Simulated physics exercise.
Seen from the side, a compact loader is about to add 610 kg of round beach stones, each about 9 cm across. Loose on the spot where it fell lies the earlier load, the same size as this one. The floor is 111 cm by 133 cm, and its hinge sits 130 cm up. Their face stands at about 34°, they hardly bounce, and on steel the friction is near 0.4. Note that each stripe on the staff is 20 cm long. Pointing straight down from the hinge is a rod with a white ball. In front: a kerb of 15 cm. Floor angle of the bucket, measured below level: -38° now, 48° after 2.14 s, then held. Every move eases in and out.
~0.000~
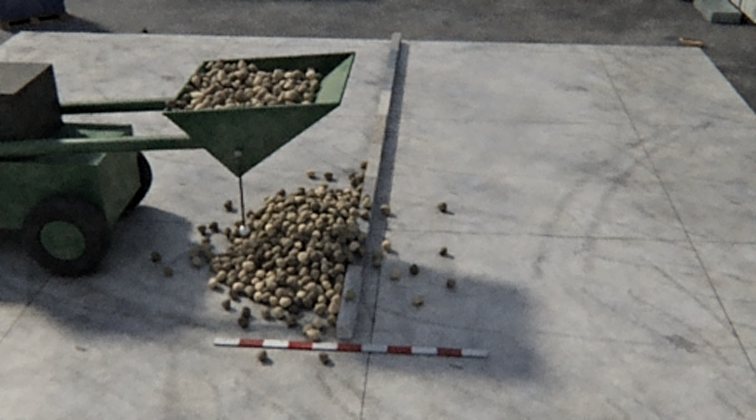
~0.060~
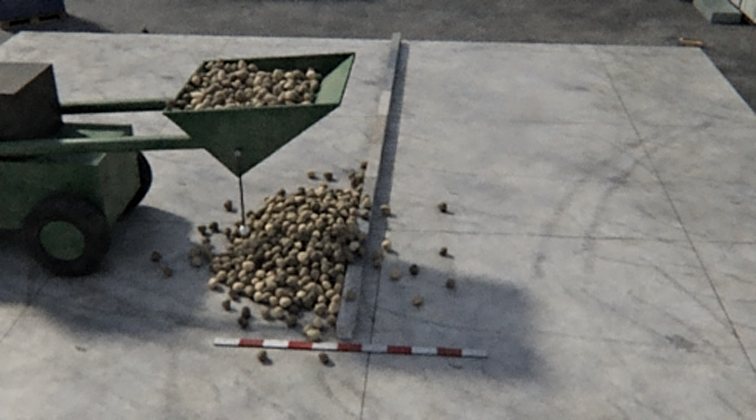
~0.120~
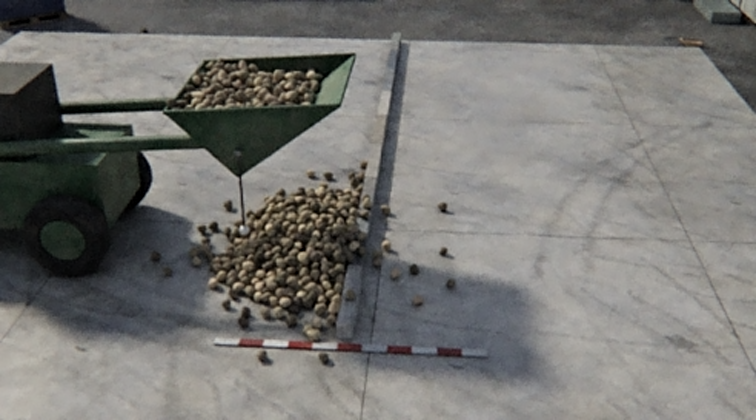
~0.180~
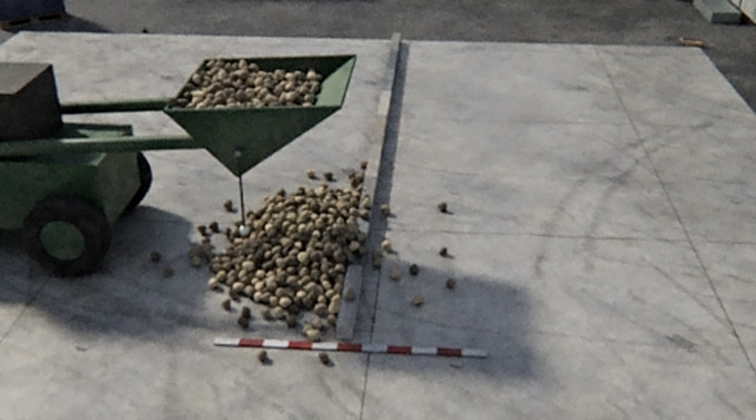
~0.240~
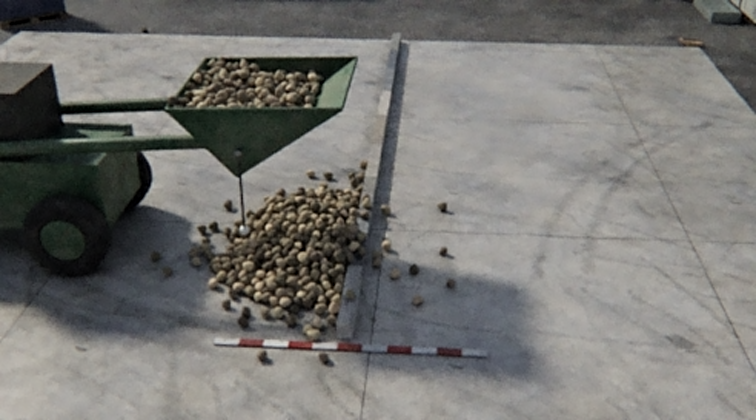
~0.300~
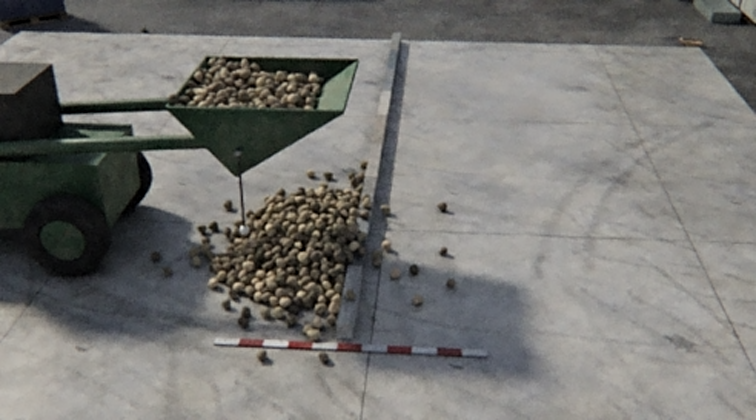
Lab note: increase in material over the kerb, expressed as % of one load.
Increase: 58 %.
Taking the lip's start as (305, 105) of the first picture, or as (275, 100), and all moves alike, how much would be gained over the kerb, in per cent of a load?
Close to 25 per cent, followed by close to 10 per cent.
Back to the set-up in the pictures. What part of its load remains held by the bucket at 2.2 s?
It keeps some 5 percent of its load.
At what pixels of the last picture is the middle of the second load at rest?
Their centre rests close to (379, 237).
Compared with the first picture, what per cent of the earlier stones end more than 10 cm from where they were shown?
About 5 per cent.
After 1.6 s the floor is at 34°; in per cent of one load, 89 in the bucket, 109 on this side of the kerb, 2 over the kerb; the foremost stones are at (417, 253).
After 2.2 s the floor is at 48°; in per cent of one load, 7 in the bucket, 147 on this side of the kerb, 47 over the kerb; the foremost stones are at (483, 241).
After 2.6 s the floor is at 48°; in per cent of one load, 0 in the bucket, 143 on this side of the kerb, 57 over the kerb; the foremost stones are at (541, 247).
After 5.4 s the floor is at 48°; in per cent of one load, 0 in the bucket, 141 on this side of the kerb, 60 over the kerb; the foremost stones are at (593, 249). Net gain over the kerb, 58.
